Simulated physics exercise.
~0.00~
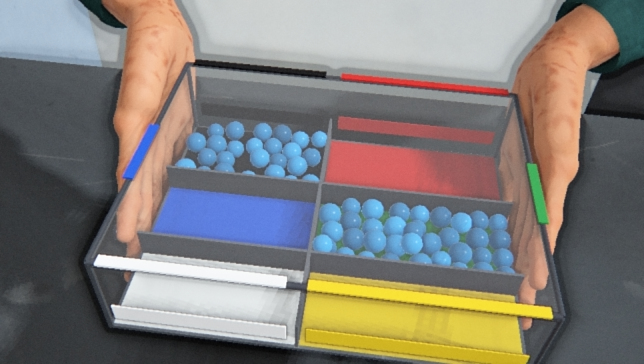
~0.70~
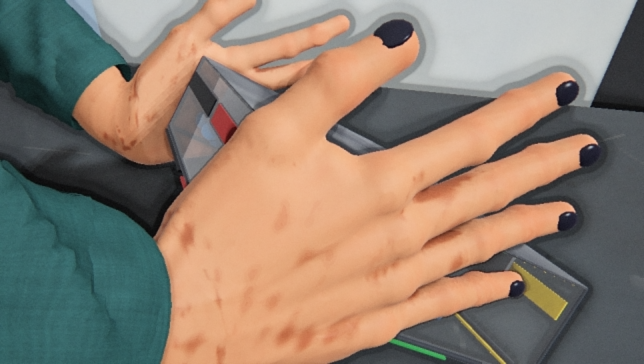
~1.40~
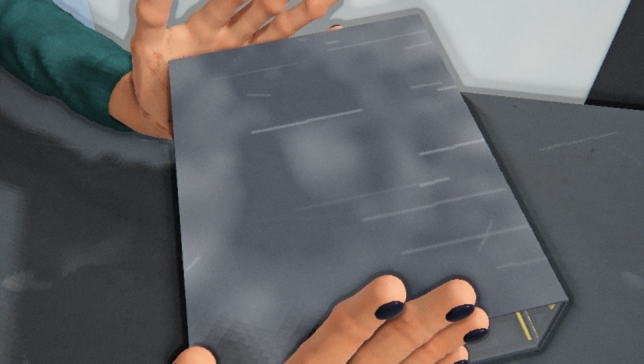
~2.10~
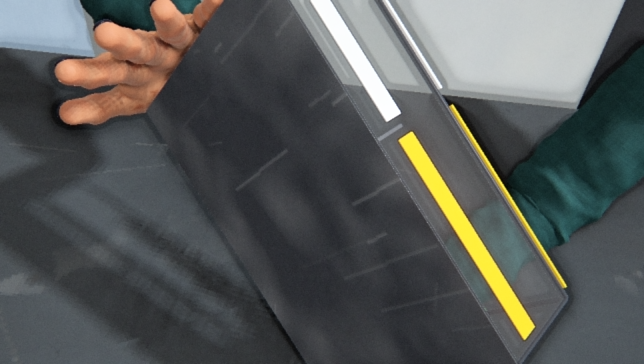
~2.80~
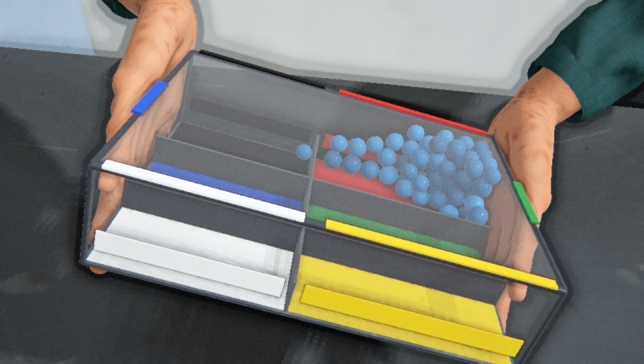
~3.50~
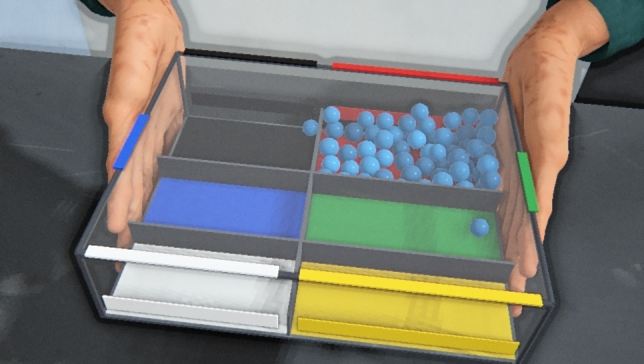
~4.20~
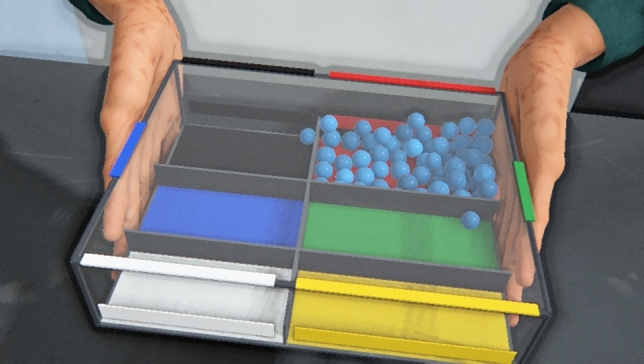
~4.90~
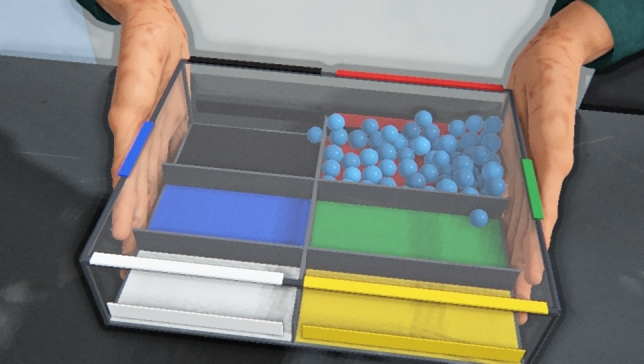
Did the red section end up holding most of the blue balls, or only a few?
The red section ended up holding most of the blue balls, while the other sections were left empty or nearly empty.
